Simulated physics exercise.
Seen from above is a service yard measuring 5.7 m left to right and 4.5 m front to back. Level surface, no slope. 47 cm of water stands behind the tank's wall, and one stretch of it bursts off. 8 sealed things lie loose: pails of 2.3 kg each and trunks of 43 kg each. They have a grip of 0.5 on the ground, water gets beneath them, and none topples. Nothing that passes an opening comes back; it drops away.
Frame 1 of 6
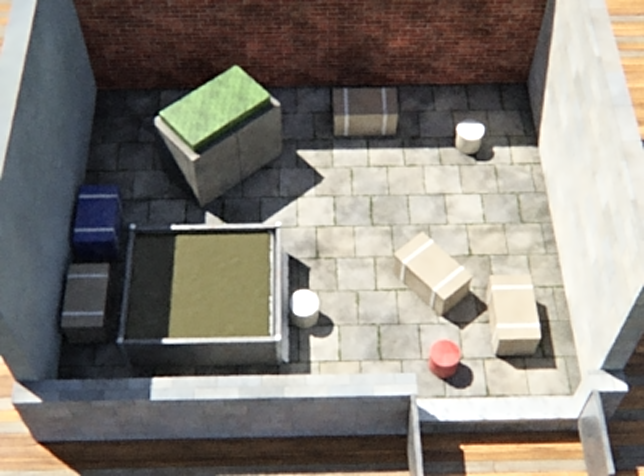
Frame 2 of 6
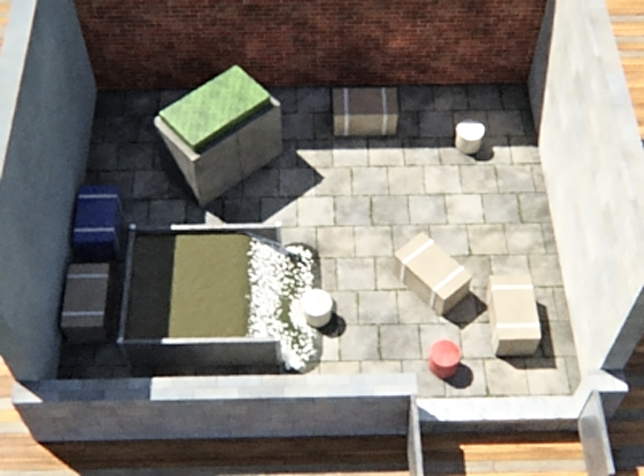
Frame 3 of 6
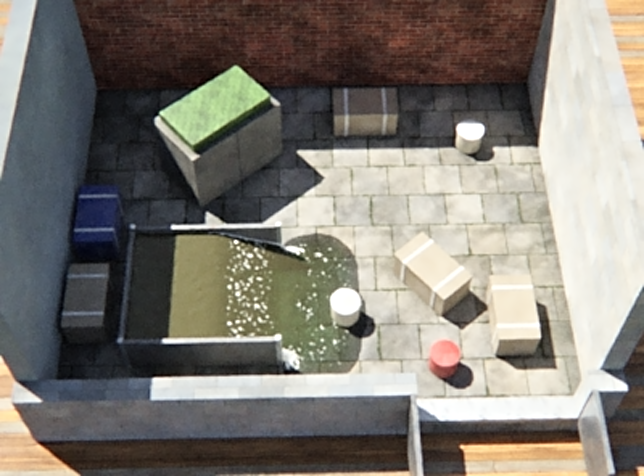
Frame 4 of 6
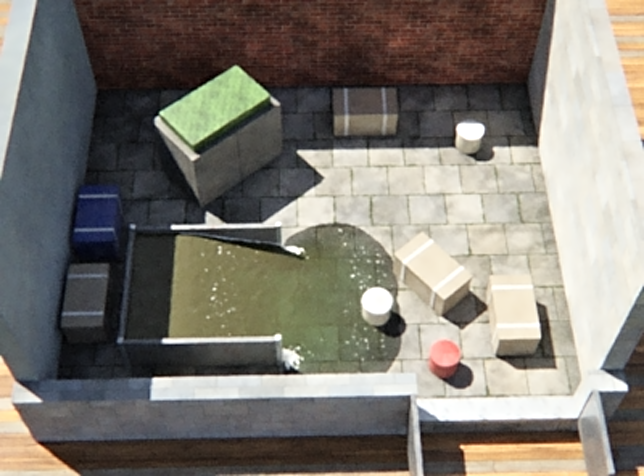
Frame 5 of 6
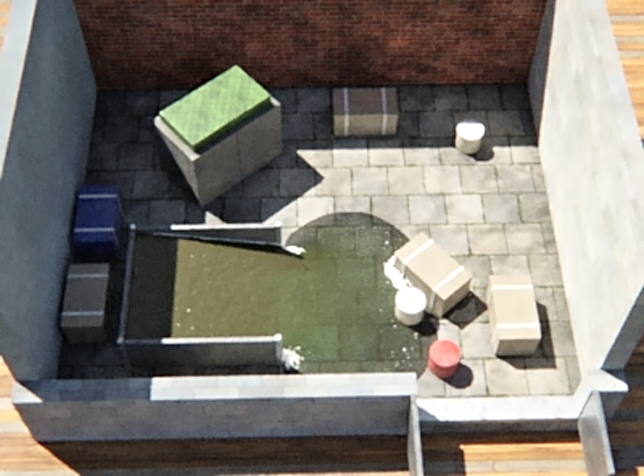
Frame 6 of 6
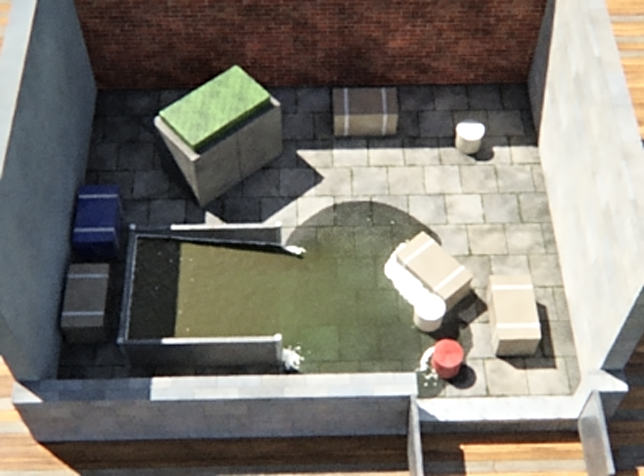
Murky water pours out of the tank's open right side and carries a white pail right.
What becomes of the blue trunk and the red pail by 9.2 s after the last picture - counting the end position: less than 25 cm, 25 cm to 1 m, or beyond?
Blue trunk: Near its start, red pail: Well off its start.
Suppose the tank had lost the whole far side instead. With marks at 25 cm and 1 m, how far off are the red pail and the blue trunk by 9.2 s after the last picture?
Then the red pail remains roughly in place and the blue trunk remains roughly in place.
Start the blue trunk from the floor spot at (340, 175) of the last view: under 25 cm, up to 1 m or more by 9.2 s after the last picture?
Well, it rests almost unmoved.
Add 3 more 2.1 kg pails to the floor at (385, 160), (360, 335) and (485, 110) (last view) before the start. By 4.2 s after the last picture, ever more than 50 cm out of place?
Taking them in order: Not far enough, far enough and far enough.
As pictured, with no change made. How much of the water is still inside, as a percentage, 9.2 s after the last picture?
Somewhere near 62 percent, give or take.
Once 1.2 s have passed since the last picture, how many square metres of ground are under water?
Near 13 m2 in all.
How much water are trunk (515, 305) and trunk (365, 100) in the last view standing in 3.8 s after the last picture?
Depths: Near 7 cm, then near 4 cm.
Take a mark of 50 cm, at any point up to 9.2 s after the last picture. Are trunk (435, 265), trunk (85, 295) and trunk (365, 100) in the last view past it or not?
Item by item, they came out above the mark, below the mark and below the mark.
Then, 1.2 s after the last picture the blue trunk is near (96, 213), 0.0 m from its start, aground; the red pail has gone out; 2 of 8 are out; 0 afloat.
Then, 3.8 s after the last picture the blue trunk is near (96, 213), 0.0 m from its start, aground; the red pail has gone out; 2 of 8 are out; 1 afloat.
Then, 6.2 s after the last picture the blue trunk is near (96, 213), 0.0 m from its start, aground; the red pail has gone out; 2 of 8 are out; 1 afloat.
Then, 9.2 s after the last picture the blue trunk is near (96, 213), 0.0 m from its start, aground; the red pail has gone out; 2 of 8 are out; 1 afloat.
